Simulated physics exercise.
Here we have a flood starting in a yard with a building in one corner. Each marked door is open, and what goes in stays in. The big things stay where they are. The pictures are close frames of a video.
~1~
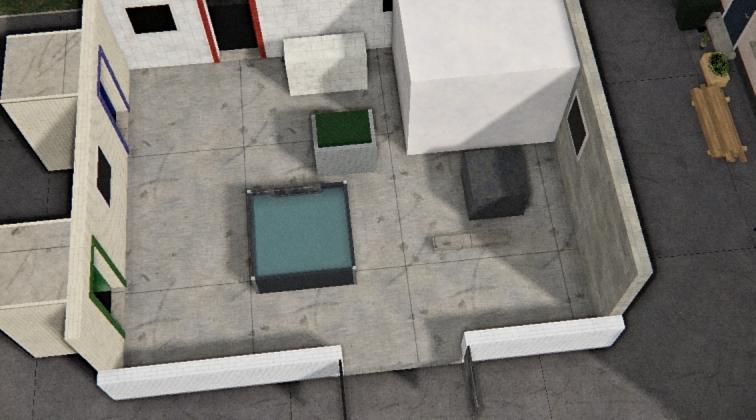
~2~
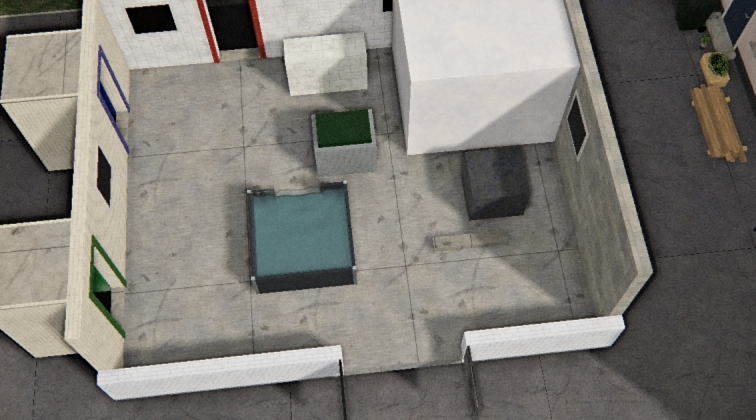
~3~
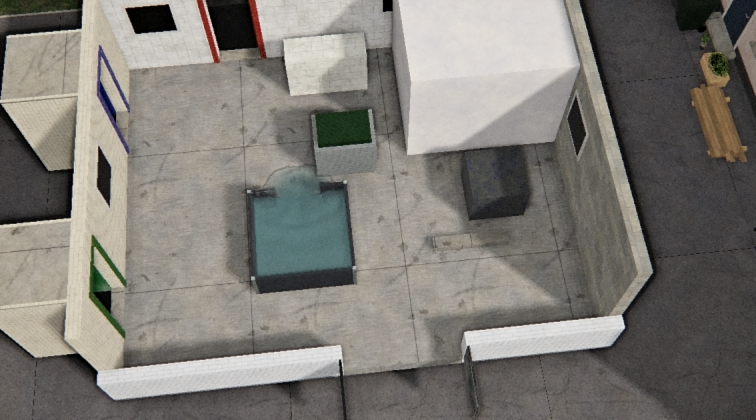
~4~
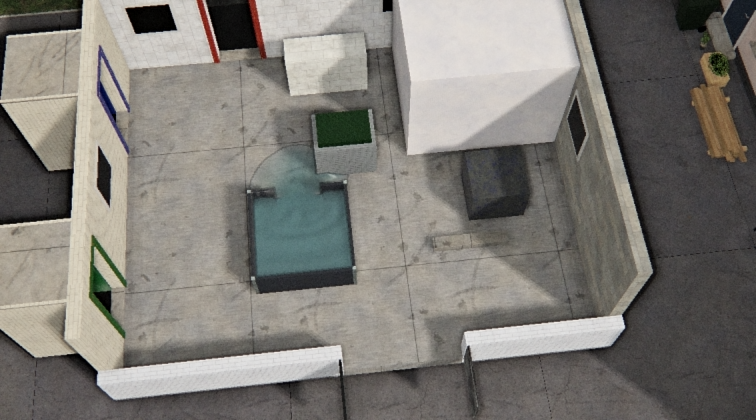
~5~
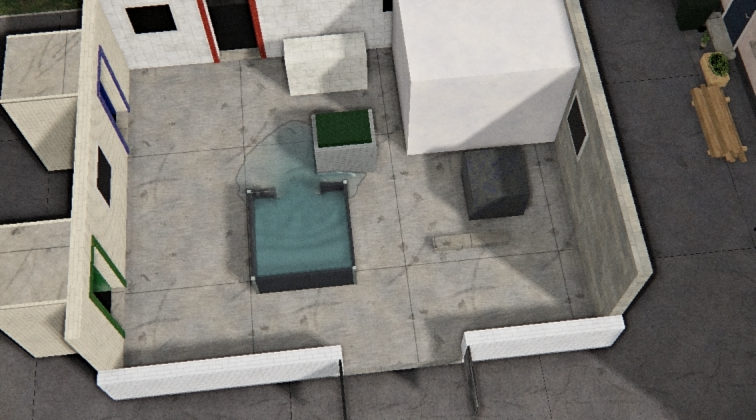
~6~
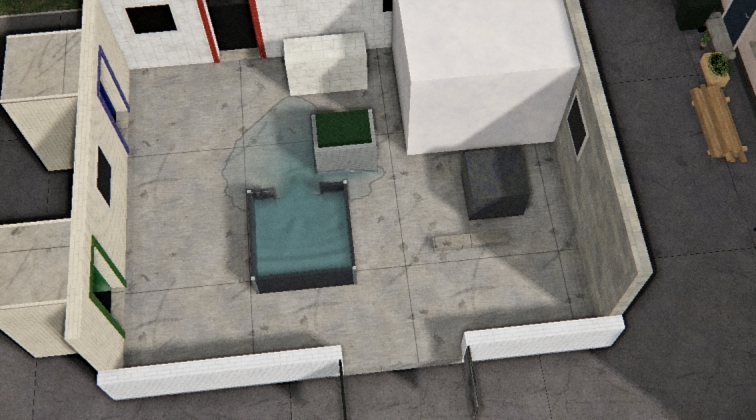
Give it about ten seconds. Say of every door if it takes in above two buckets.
In the end: The red door lets in a lot; the green door admits no more than that; the blue door admits no more than that.
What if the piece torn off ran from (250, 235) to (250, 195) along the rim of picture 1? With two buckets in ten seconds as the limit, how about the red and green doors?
The red one takes less, the green one passes that mark.
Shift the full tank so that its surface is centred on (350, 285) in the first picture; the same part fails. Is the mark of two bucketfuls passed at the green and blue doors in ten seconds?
In short: Green door lets less in; blue door is under.
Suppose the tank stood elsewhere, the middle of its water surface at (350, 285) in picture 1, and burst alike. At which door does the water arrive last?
Last comes the green-painted one.
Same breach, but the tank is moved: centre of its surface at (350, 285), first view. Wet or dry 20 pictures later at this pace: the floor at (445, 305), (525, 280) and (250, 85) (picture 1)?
In that order: Clear, no water, covered.
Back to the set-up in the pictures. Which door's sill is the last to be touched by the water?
I say the green one.
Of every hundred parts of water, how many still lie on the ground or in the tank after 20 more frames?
I make it 92 per cent.
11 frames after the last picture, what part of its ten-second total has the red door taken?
Some 25 per cent.
A moment on, water covers 20 % of the floor; the red door wet at the sill, nothing in, the green door not reached, the blue door not reached.
Next, water covers 30 % of the floor; the red door over two buckets in, the green door not reached, the blue door not reached.
Then, water covers 35 % of the floor; the red door far over two buckets in, the green door not reached, the blue door wet at the sill, nothing in.
Later, water covers 55 % of the floor; the red door far over two buckets in, the green door not reached, the blue door wet at the sill, nothing in.
In the end, water covers 85 % of the floor; the red door far over two buckets in, the green door wet at the sill, nothing in, the blue door wet at the sill, nothing in.
